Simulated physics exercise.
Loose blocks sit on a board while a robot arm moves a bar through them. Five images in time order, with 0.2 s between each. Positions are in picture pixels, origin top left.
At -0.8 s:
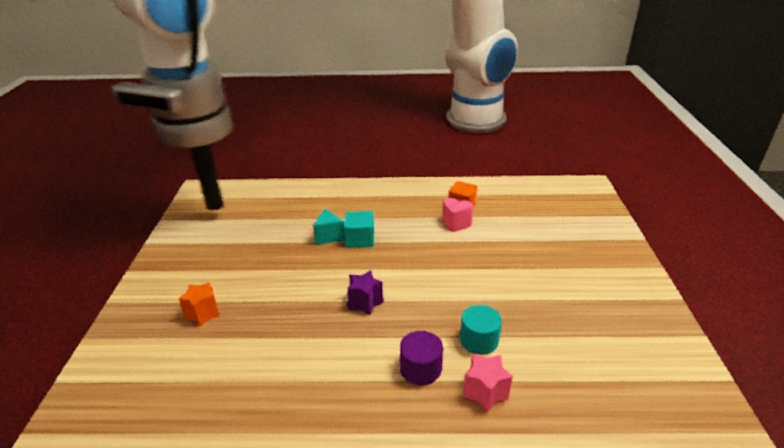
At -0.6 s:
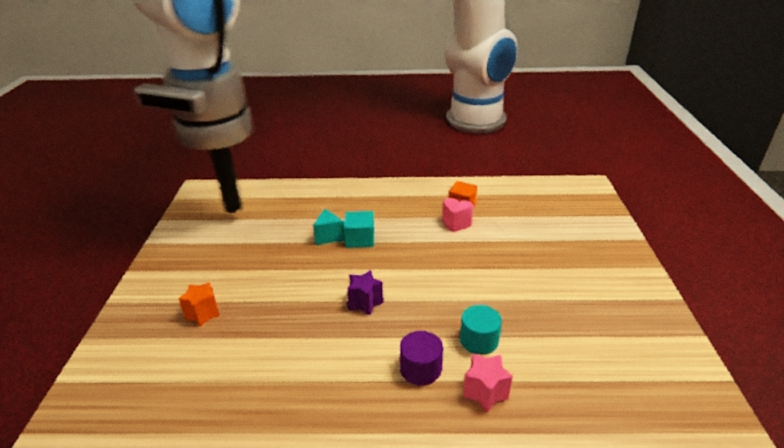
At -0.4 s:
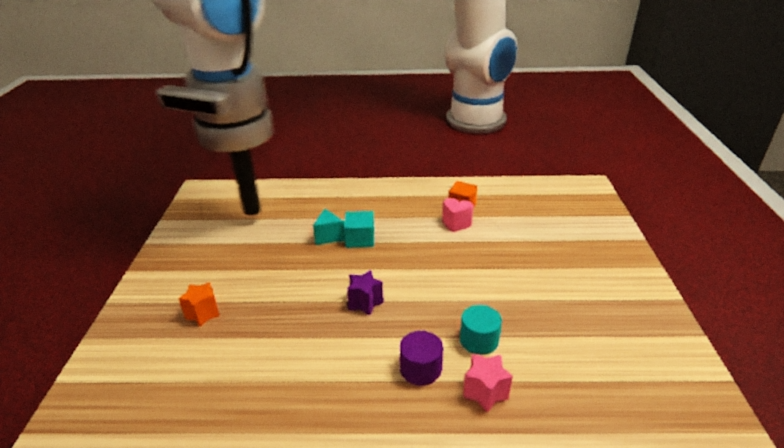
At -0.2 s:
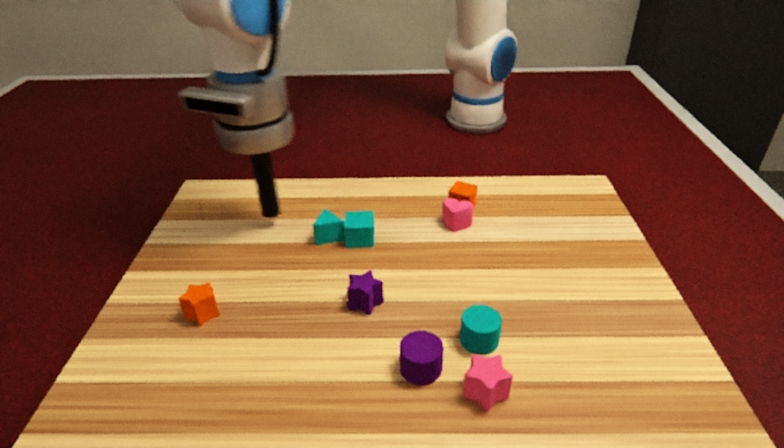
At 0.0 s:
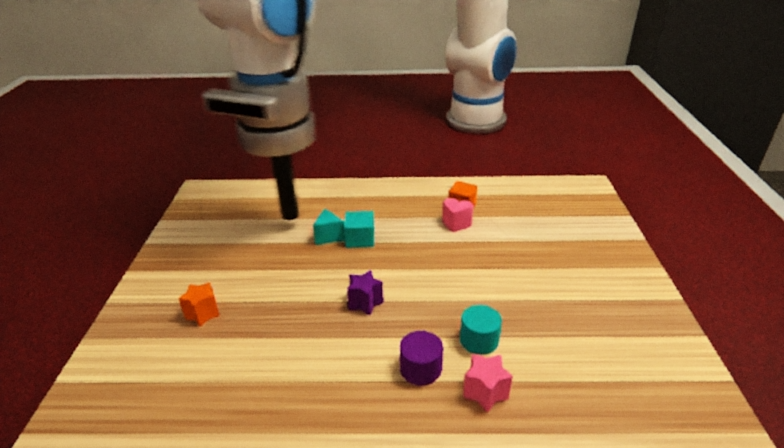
On a striped wooden board scattered with colourful blocks, a robot arm moved its dark bar steadily rightward along the far side, drawing close to a turquoise triangle and square while every block stayed still.
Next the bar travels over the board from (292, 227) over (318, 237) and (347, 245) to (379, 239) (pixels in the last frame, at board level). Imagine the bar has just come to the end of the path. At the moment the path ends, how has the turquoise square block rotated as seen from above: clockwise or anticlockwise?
Looking from above, the answer is counterclockwise.
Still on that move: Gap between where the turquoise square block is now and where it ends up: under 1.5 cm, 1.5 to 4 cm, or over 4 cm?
The distance will be above 4 cm.
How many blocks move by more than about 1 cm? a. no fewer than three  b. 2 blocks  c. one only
That would be b.
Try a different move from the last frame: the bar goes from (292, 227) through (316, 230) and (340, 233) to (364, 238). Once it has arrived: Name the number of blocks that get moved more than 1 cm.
Two blocks move.
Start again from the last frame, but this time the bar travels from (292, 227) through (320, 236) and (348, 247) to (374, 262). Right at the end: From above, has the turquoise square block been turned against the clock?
Yes
The first path, step by step. One third of the way, bar at (316, 225); turquoise triangular piece at (333, 220); turquoise square block at (364, 220), turned 15° anticlockwise.
Two thirds of the way, bar at (347, 233); turquoise triangular piece at (361, 233); turquoise square block at (375, 220), turned 40° anticlockwise.
At the end, bar at (379, 227); turquoise triangular piece at (373, 235), turned 40° clockwise; turquoise square block at (402, 214), turned 25° anticlockwise.
